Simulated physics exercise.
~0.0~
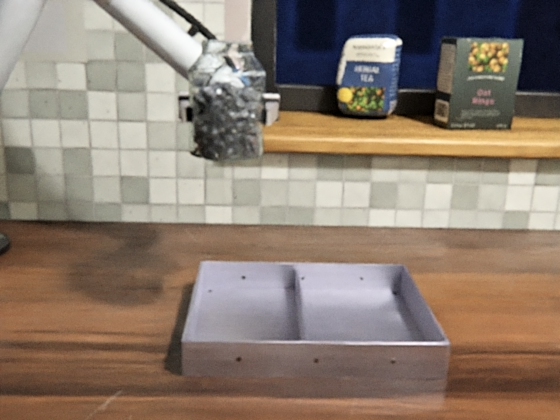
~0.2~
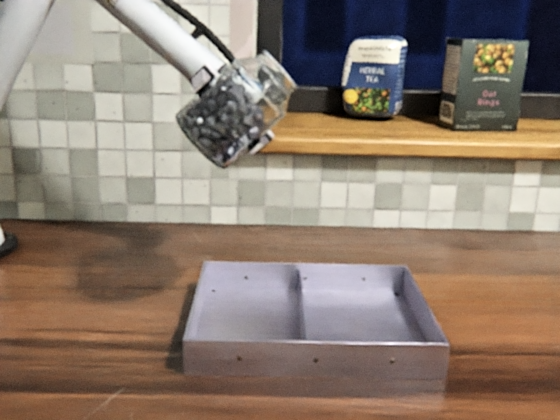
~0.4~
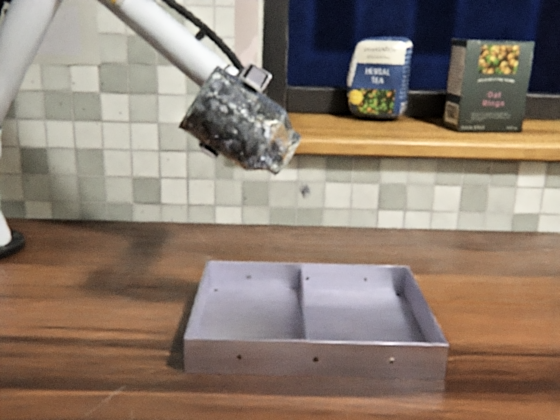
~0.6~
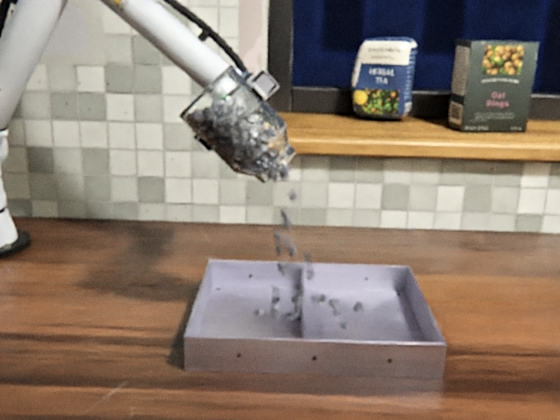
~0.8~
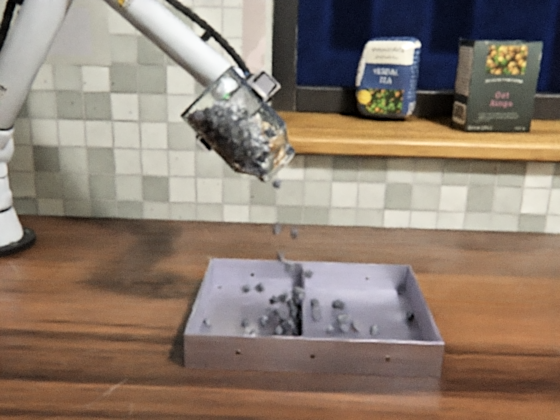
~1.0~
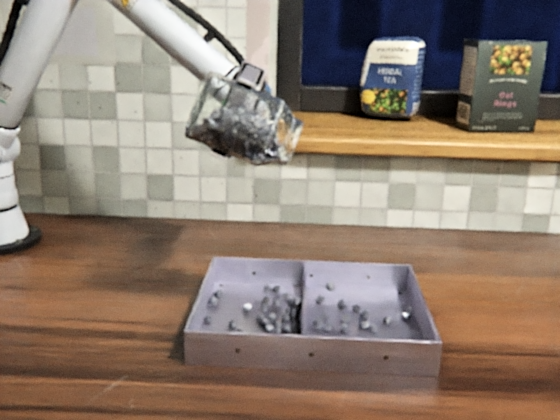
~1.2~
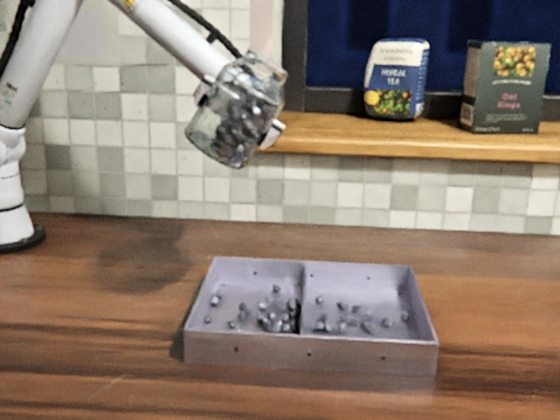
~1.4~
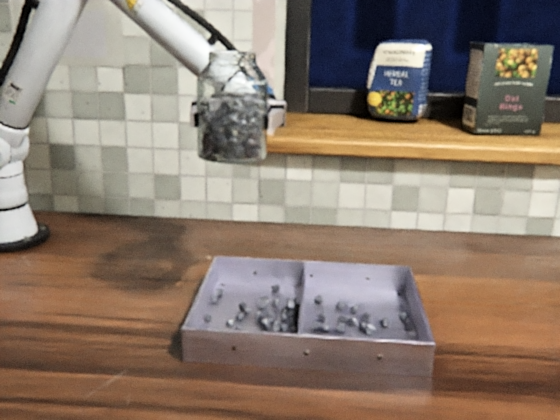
A robot arm tips a clear jar, spilling some pebbles into a divided tray, then rights it.
